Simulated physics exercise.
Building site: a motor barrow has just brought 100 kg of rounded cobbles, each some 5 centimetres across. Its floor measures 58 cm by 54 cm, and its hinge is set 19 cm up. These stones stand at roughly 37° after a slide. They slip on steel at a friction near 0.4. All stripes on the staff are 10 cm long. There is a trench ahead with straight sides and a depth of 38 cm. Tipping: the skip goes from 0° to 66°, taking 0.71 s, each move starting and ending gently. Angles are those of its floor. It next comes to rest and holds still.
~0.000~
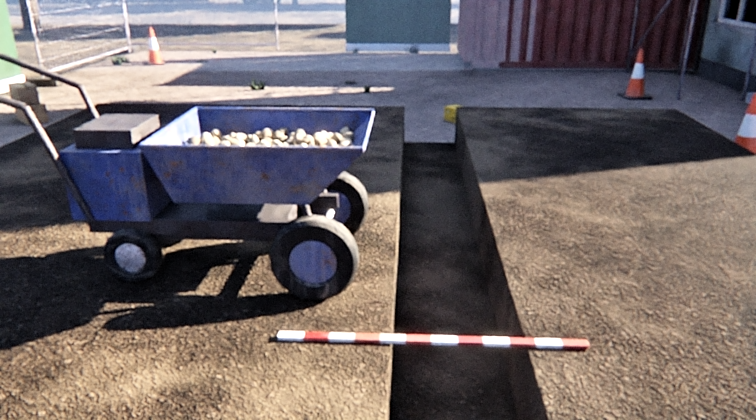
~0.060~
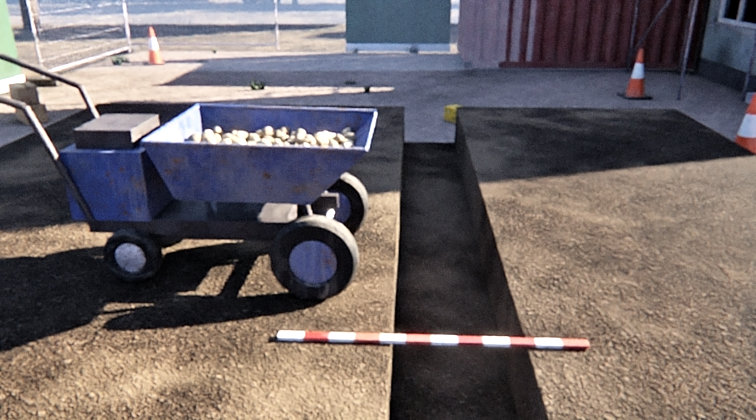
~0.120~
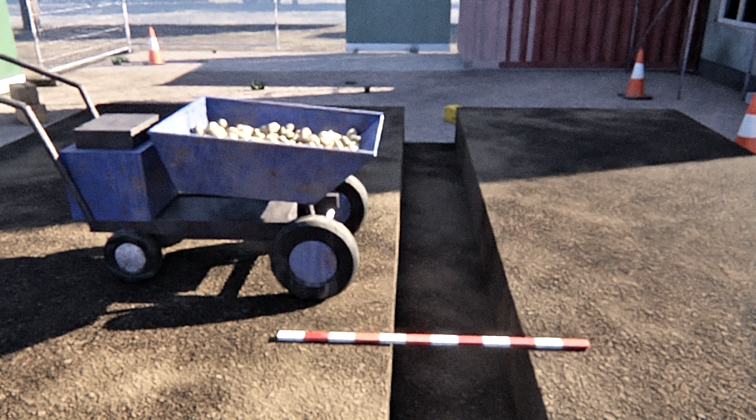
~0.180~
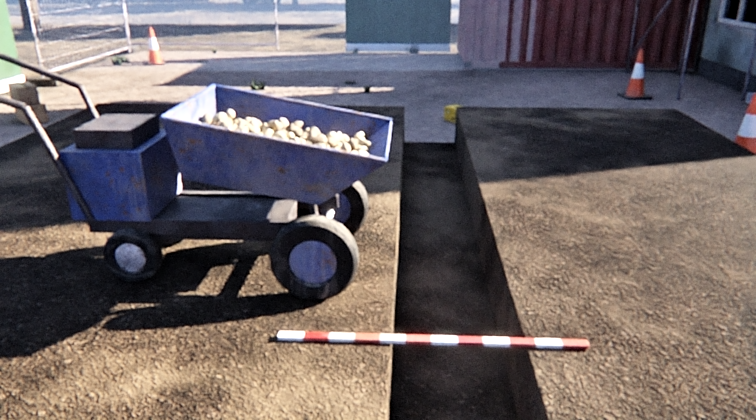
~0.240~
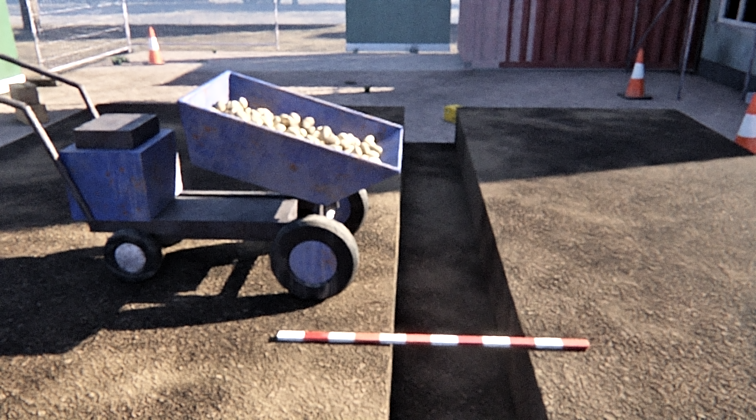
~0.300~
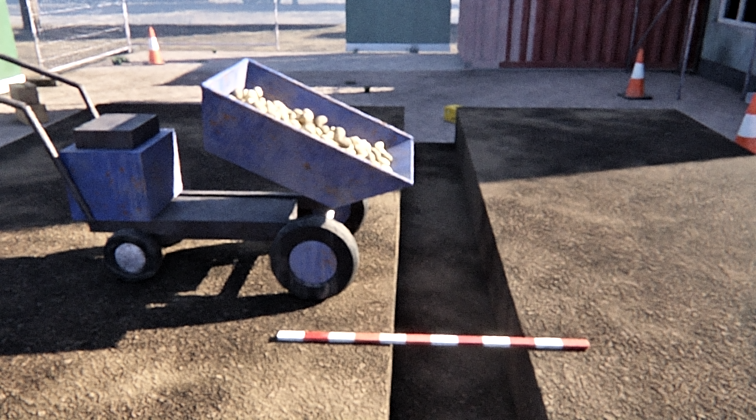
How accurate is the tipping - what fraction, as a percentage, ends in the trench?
Close to 78 in every hundred.
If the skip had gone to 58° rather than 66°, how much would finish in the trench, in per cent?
I'd expect around 80 in a hundred.
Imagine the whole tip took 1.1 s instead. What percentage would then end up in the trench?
About 90%.
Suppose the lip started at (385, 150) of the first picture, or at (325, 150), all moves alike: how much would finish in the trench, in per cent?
Estimates: 55 % then 100 %.
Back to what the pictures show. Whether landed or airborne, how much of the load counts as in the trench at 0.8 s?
Some 15 per cent.
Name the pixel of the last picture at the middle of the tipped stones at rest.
Somewhere around (479, 327) in the last picture.
After 0.5 s the floor is at 55°; 100 % in the skip; the foremost stones are at (419, 202).
After 0.8 s the floor is at 66°; 83 % in the skip, 17 % in the trench; the foremost stones are at (498, 267).
After 1.2 s the floor is at 66°; 24 % in the skip, 55 % in the trench, 21 % past the trench; the foremost stones are at (612, 270).
After 3.1 s the floor is at 66°; 0 % in the skip, 78 % in the trench, 22 % past the trench; the foremost stones are past the picture's edge.
